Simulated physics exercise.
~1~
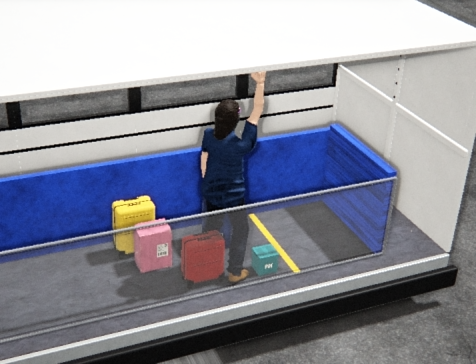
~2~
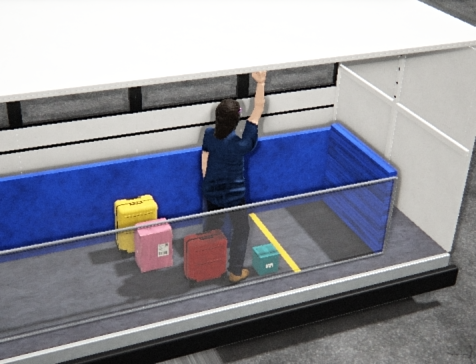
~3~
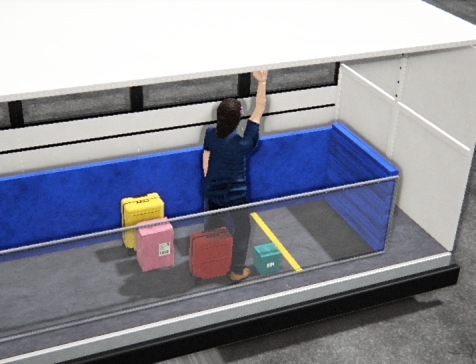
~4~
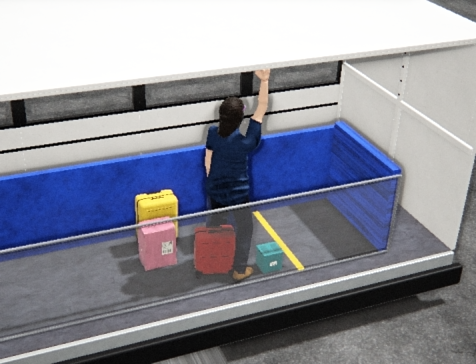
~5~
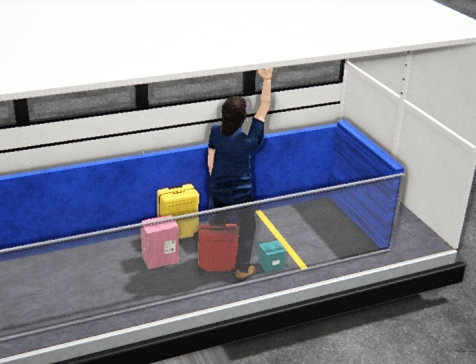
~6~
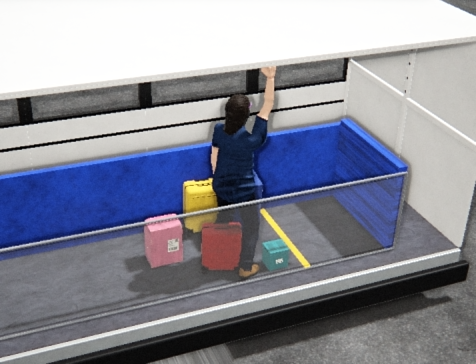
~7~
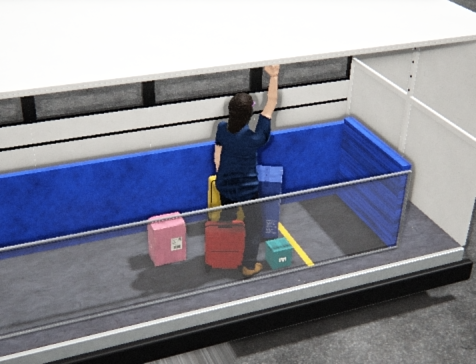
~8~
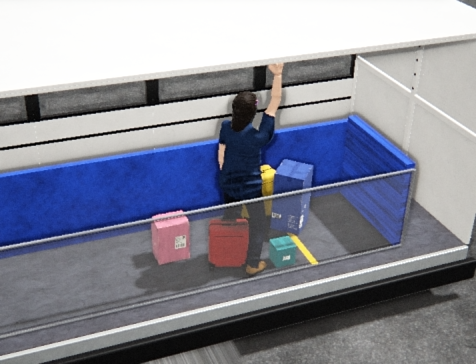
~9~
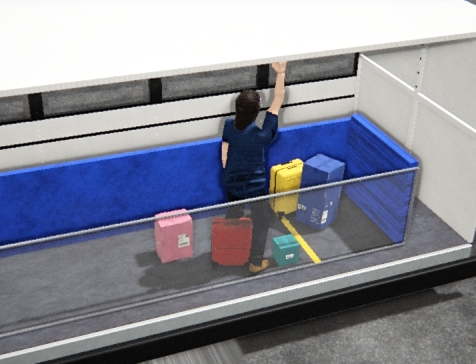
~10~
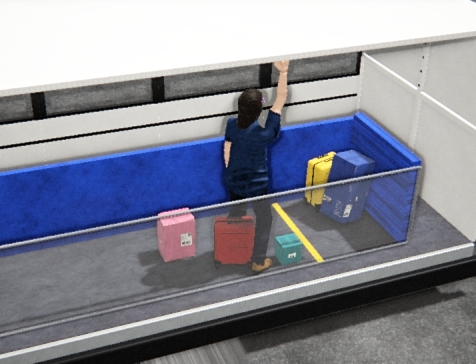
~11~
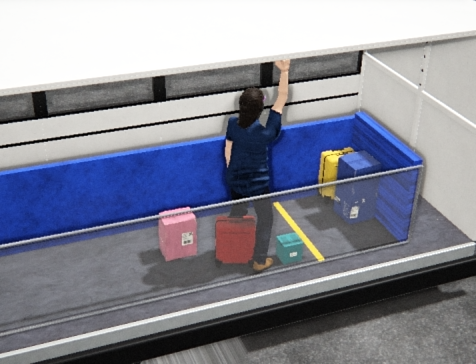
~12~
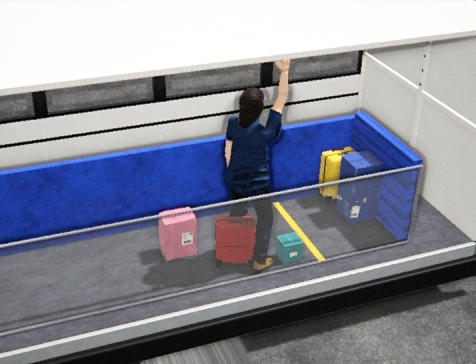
In the video, a traveller stands with one arm raised in a bus bay as a yellow case slides right behind them and a blue bag emerges. Both cross the yellow line and stop upright near the right end, while pink, red and teal items remain short of it.
